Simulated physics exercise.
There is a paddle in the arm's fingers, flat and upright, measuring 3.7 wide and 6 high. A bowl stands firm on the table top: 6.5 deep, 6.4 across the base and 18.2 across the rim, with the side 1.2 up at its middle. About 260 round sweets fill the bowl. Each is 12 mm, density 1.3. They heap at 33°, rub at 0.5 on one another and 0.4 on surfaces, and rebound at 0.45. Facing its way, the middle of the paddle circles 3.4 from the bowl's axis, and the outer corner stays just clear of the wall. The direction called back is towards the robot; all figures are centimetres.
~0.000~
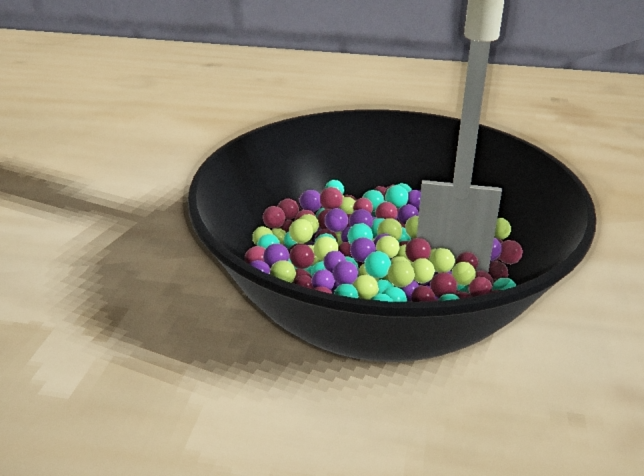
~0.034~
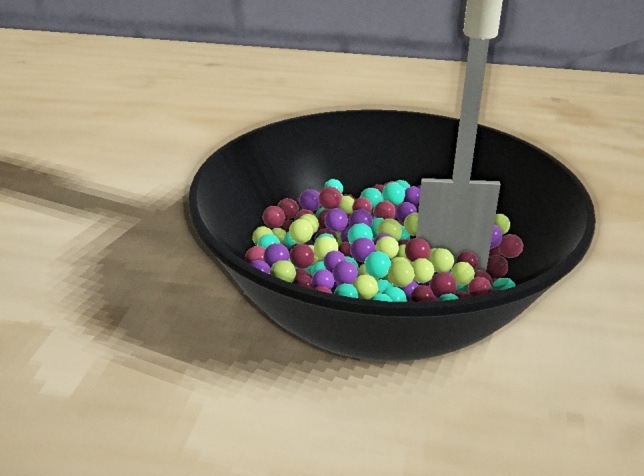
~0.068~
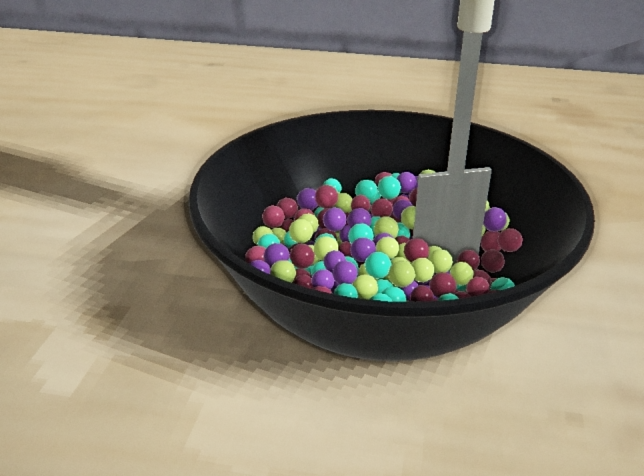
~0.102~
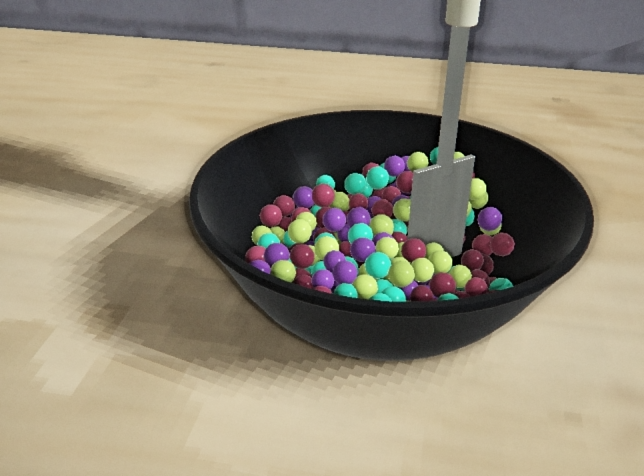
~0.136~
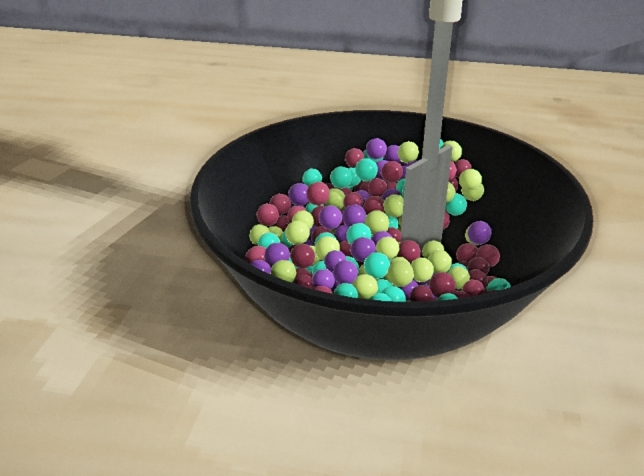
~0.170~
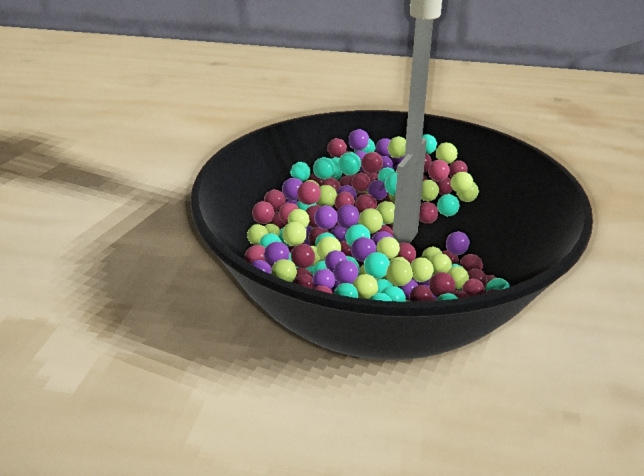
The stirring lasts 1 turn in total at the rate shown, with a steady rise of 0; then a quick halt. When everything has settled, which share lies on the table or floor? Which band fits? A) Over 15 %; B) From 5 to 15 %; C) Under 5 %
C, under 5 %.
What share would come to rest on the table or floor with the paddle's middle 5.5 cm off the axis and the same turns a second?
That would give close to 5 per cent.
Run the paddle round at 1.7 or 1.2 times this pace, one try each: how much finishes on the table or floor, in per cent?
First try close to 10, second close to 5, in per cent.
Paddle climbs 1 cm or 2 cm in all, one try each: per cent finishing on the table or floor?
Close to 0 percent and close to 0 percent.
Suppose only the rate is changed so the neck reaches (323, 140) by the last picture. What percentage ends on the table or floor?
About 25 per cent.
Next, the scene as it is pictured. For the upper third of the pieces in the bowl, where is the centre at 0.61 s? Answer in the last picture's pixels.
(470, 263).
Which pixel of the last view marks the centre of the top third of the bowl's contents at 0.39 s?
Roughly pixel (276, 243).
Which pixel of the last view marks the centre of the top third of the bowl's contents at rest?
I'd put it at about (472, 214).
After 0.39 s, 185° round, highest piece 8 above the table; 265 in the bowl.
After 0.61 s, 295° round, highest piece 7 above the table; 261 in the bowl, 2 on the table or floor, 2 in flight or on the tool.
After 0.91 s, 0° round, highest piece 6 above the table; 261 in the bowl, 4 on the table or floor.
After 1.61 s, 0° round, highest piece 6 above the table; 261 in the bowl, 4 on the table or floor.
At rest, 261 in the bowl, 4 on the table or floor. That is 2 % on the table or floor.
